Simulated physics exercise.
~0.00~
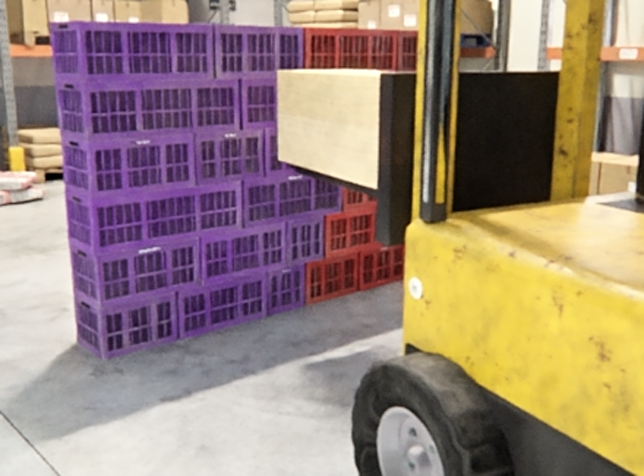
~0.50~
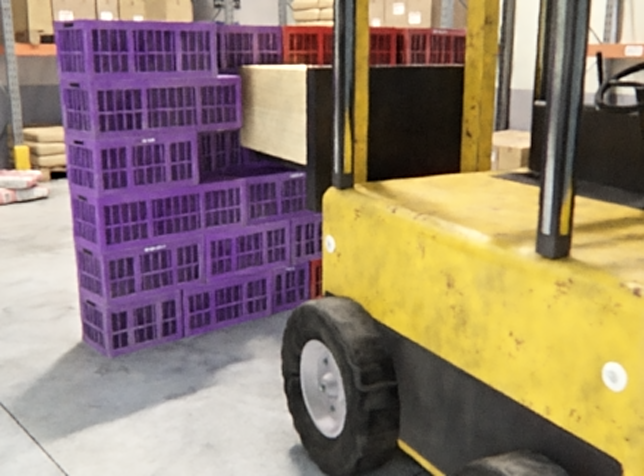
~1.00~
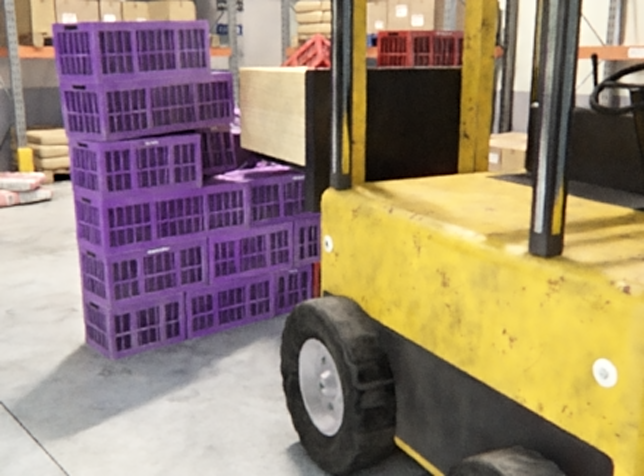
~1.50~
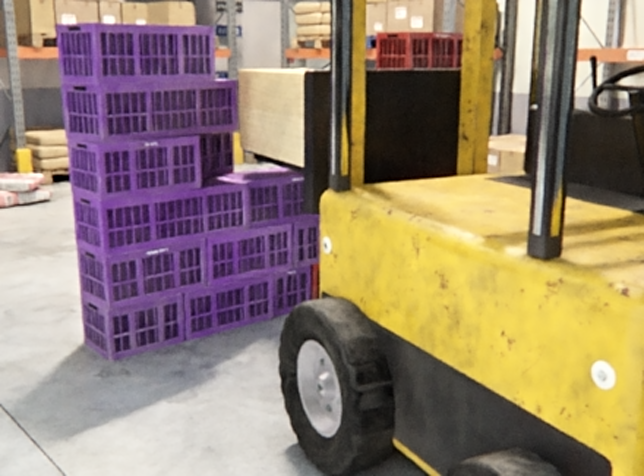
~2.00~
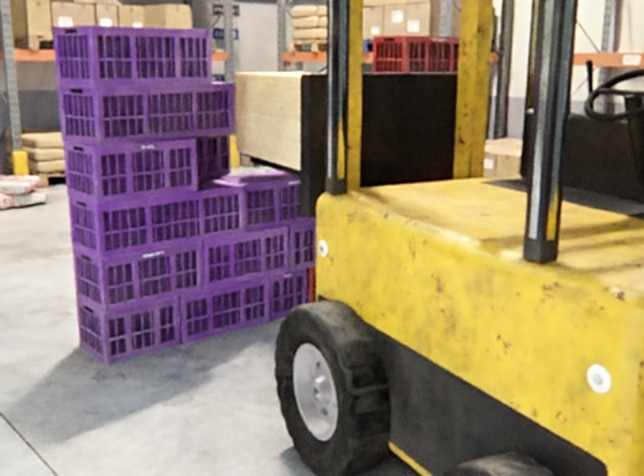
The clip opens on a freestanding wall of purple and red crates in a warehouse, with a yellow lift truck at the right holding a pale, boxy load against its upper rows. The truck rolls left and the load pushes into the wall, making crates near the top tip away. A gap opens in the upper rows beside the purple end, and a tilted red crate shows briefly behind the load. The truck stays put as that crate drops from sight. At the end, the stepped purple end still stands, with some red crates visible above the load.
